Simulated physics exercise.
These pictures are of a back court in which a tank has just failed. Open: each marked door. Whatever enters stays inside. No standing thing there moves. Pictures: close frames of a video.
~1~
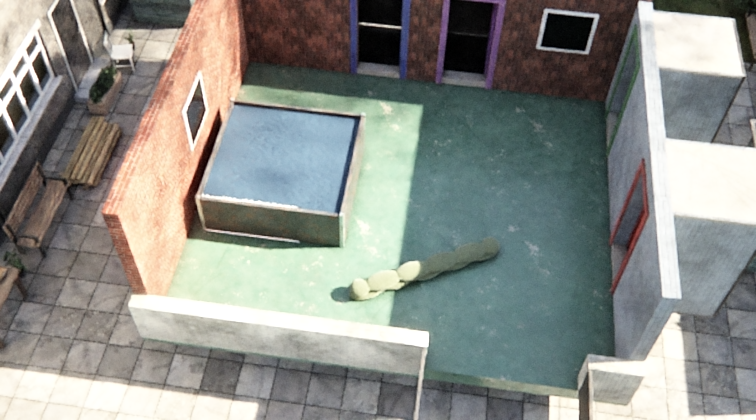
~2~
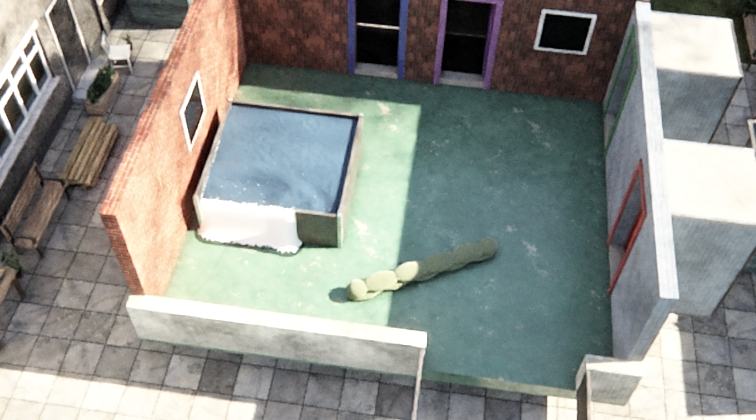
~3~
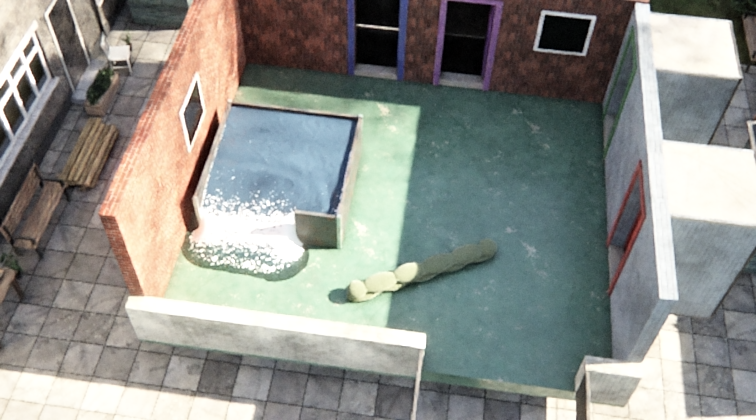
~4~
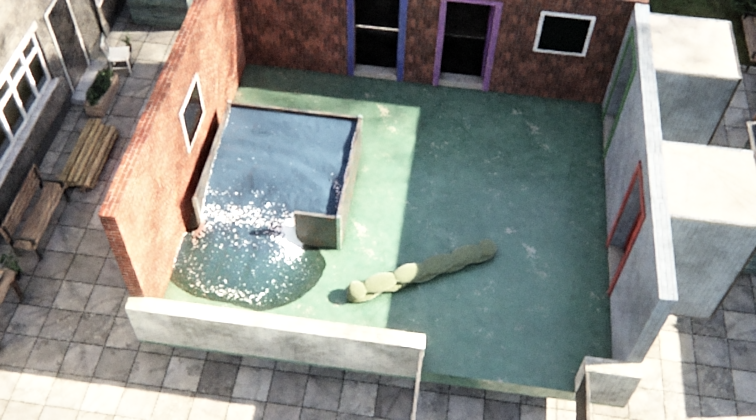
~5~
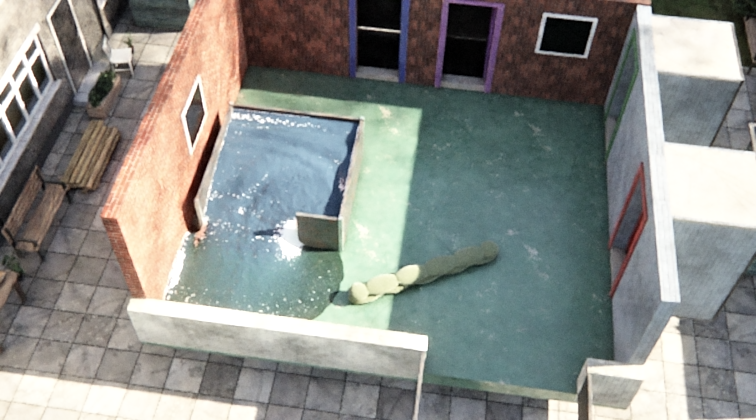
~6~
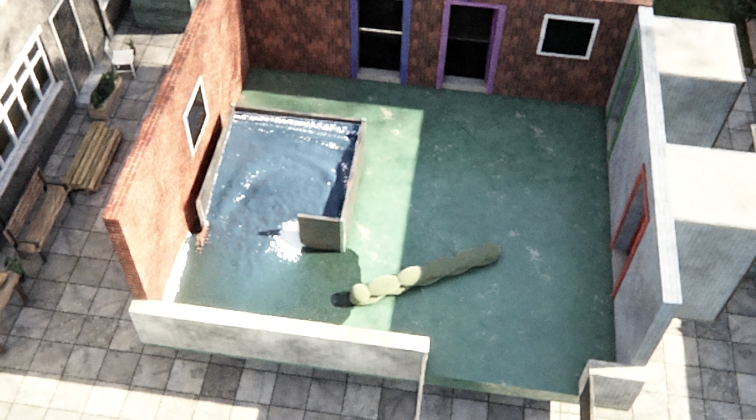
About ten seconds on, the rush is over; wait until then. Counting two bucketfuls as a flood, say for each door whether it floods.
One by one: Blue door: At most two buckets. Red door: Over two buckets. Purple door: At most two buckets. Green door: At most two buckets.
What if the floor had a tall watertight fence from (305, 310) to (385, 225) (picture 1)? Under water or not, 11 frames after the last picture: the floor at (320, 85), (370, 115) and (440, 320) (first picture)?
Point by point: First not reached, second not reached, third submerged.
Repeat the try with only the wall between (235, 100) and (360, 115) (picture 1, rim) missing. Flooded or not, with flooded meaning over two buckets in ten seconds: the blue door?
The blue one exceeds the limit.
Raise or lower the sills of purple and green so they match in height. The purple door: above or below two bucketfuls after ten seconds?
Result: Purple door remains below the limit.
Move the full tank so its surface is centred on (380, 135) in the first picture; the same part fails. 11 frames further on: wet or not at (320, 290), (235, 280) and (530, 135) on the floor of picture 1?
Taking the three spots in turn, I'd say drenched, then drenched, then spared.
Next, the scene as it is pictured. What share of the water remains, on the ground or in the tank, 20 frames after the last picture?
98 percent or thereabouts.
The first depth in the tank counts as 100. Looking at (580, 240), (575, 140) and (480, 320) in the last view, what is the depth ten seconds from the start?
The three come to near 8, 14 and 4 per cent respectively.
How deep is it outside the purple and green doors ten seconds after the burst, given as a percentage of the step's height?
Some 60 percent, then some 50 percent.
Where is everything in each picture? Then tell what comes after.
In the first picture, still water in the tank at (284, 158).
In the second picture, water pours out at (250, 225) and has run to (198, 230).
In the third picture, water pours out at (250, 226) and has run to (186, 244).
In the fourth picture, the front is at (296, 295), out from the gap at (250, 228).
In the fifth picture, water pours out at (252, 230) and has run to a hidden place.
In the sixth picture, the front is at a hidden place, out from the gap at (253, 231).
A moment on, water covers 15 % of the floor; the blue door not reached, the red door not reached, the purple door not reached, the green door not reached.
Next, water covers 25 % of the floor; the blue door not reached, the red door not reached, the purple door not reached, the green door not reached.
Then, water covers 55 % of the floor; the blue door not reached, the red door wet at the sill, nothing in, the purple door not reached, the green door not reached.
Later, water covers 90 % of the floor; the blue door wet at the sill, nothing in, the red door over two buckets in, the purple door wet at the sill, nothing in, the green door wet at the sill, nothing in.
In the end, water covers 95 % of the floor; the blue door wet at the sill, nothing in, the red door far over two buckets in, the purple door wet at the sill, nothing in, the green door wet at the sill, nothing in.
